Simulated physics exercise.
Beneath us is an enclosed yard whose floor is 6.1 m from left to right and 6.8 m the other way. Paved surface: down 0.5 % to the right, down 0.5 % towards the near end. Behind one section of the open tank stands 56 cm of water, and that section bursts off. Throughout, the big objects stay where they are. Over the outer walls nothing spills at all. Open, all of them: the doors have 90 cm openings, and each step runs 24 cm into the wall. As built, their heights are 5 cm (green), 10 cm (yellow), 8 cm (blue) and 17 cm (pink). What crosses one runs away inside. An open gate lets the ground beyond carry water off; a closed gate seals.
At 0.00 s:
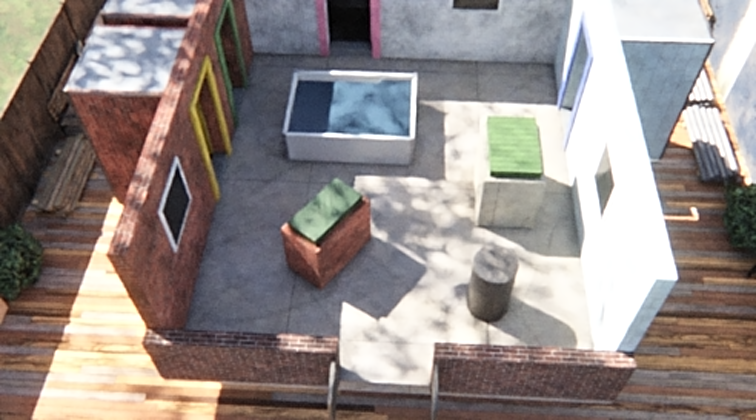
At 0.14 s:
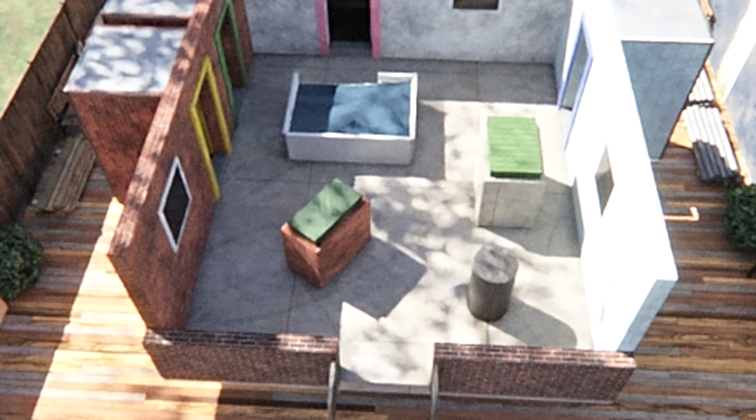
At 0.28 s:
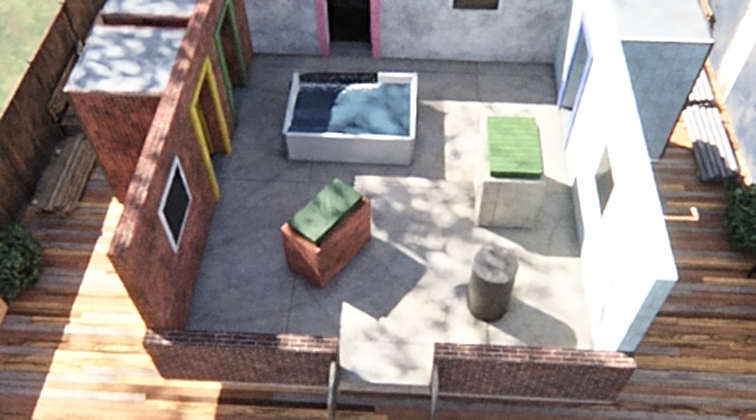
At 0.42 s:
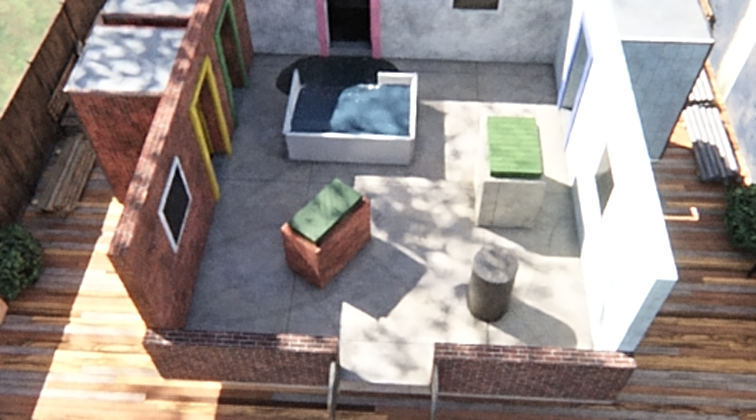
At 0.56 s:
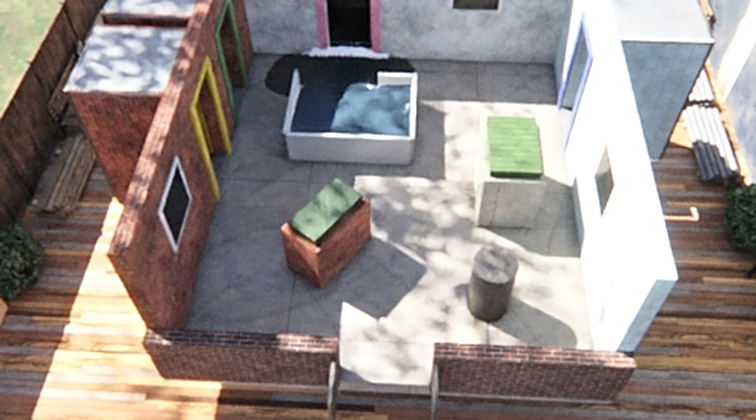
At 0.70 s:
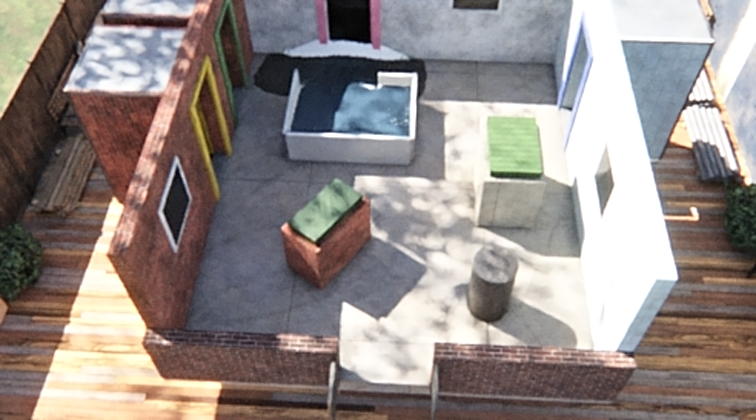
In an enclosed yard seen from above, with brick and pale walls around a paved floor, an open tank of still water stands near the back. A section of its far side bursts off, and water pours out behind it, spreading in a dark sheet across the paving towards the pink-framed door.
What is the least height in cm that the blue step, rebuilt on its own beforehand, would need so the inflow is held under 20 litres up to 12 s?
Around 6.5 cm would be enough.
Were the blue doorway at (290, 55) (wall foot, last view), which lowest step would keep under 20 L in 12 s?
Roughly 24 cm.
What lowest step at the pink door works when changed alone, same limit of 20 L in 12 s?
Pink: 35 cm.
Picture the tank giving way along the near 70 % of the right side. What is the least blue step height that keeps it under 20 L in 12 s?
Then the minimum is about 22 cm.
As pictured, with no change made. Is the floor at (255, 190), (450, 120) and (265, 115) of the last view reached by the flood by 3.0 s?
In order: Soaked, soaked, soaked.
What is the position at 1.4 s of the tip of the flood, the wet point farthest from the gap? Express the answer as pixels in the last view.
The farthest wet point sits near (484, 65).
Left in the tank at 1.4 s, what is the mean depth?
It averages roughly 32 centimetres.
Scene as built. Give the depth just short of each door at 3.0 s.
Door by door, in centimetres - green 10, yellow 3, blue 8, pink 20.
After 1.4 s water covers 10 % of the floor, deepest (39 cm) near (254, 56); it has not reached the blue door.
After 3.0 s water covers 40 % of the floor, deepest (25 cm) near (263, 57); 8 cm at the blue door, 0 litres in over its 8 cm step.
After 12.0 s water covers 95 % of the floor, deepest (10 cm) near (578, 301); 6 cm at the blue door, 6 litres in over its 8 cm step.
At the blue door as built, the water arrived by 2.8 s and peaked near 10 cm at 3.6 s.
Run again over the same 12 s with other heights there, 32 litres in over 5.5 cm, 10 litres over 7.5 cm. The limit of 20 litres is kept from about 6.5 cm up.
